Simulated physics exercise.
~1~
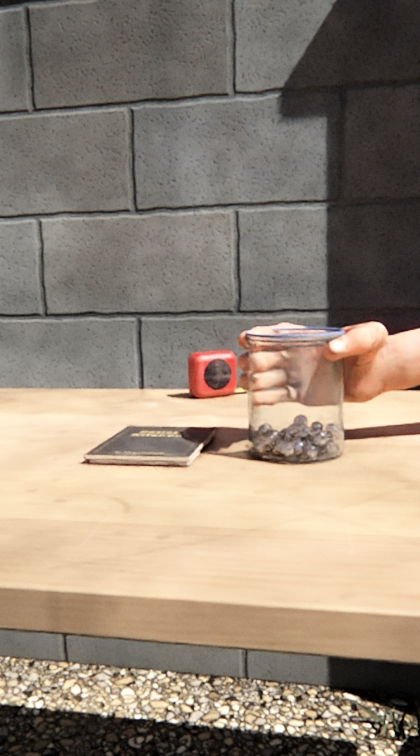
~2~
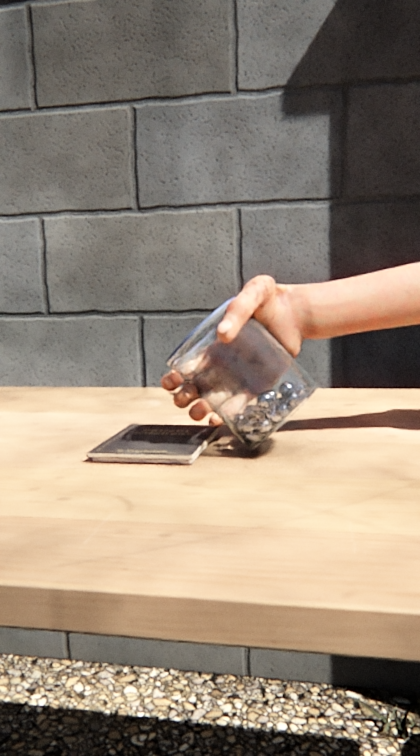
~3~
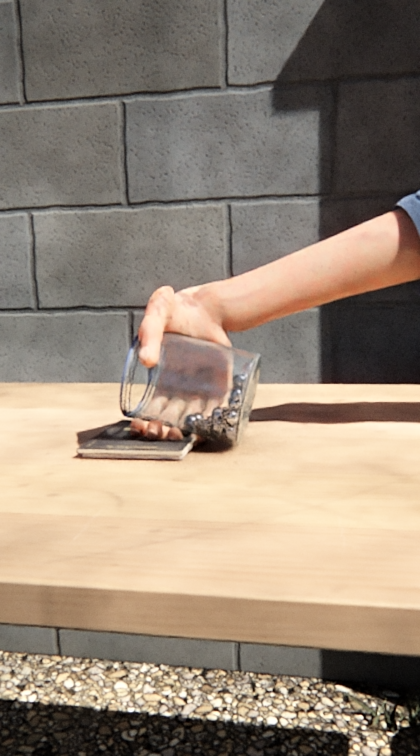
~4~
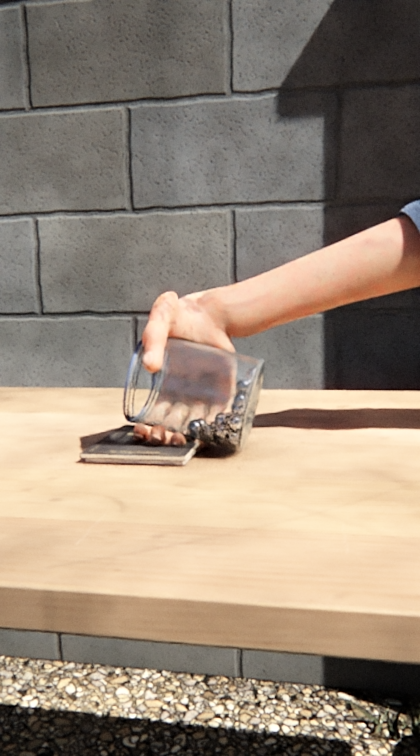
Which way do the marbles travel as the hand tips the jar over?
The marbles move to the left, carried along inside the jar.
